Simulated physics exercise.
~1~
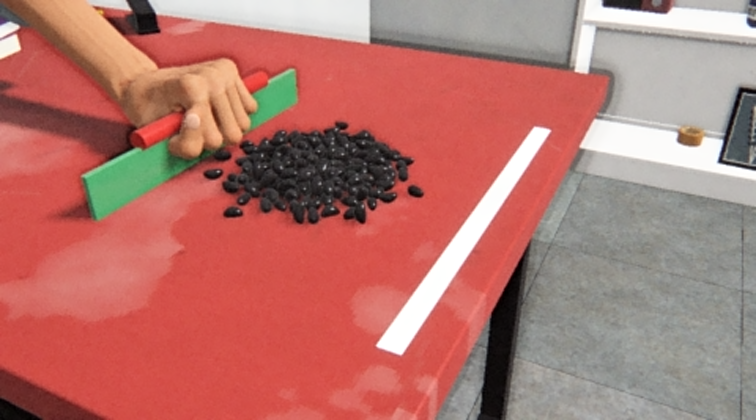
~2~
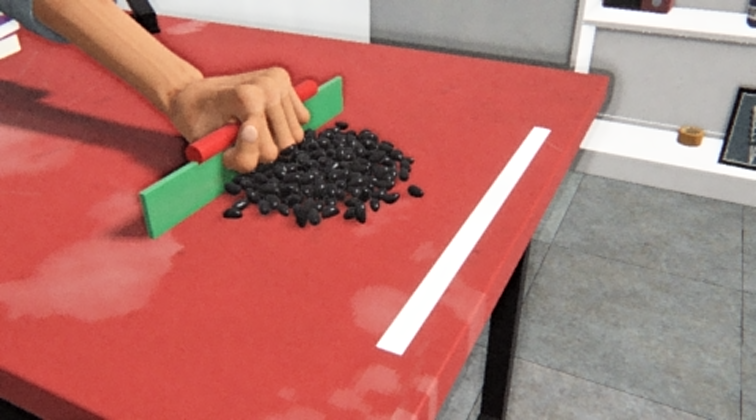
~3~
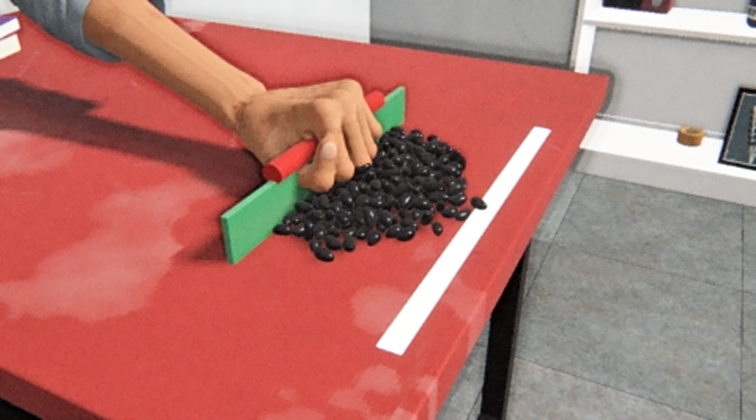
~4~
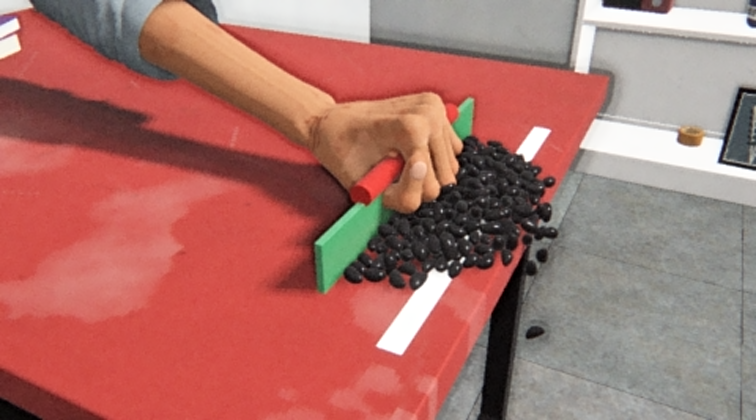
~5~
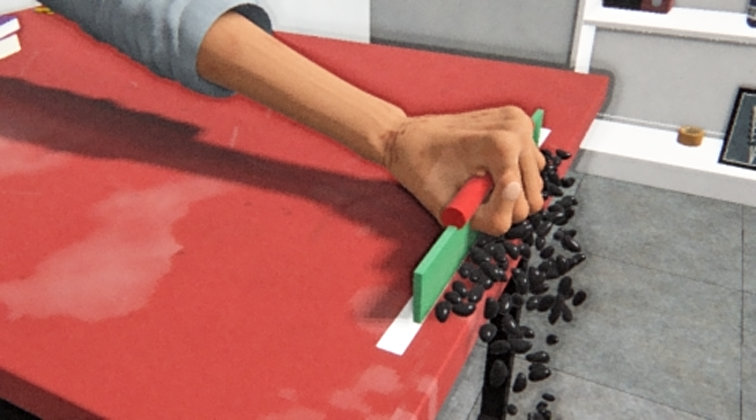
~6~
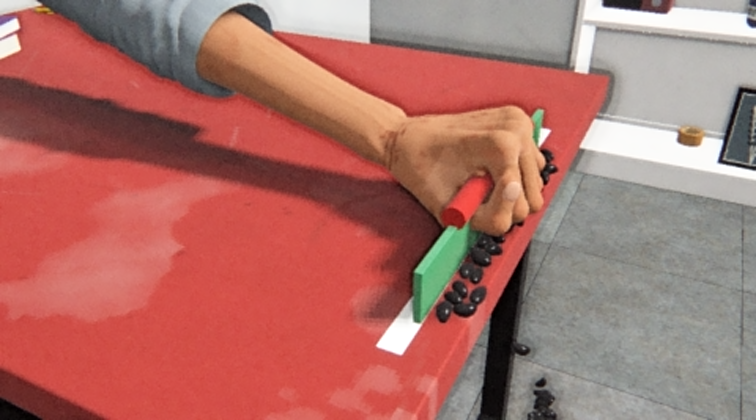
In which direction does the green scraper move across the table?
The green scraper moves to the right, pushing the black beans toward the table's edge.
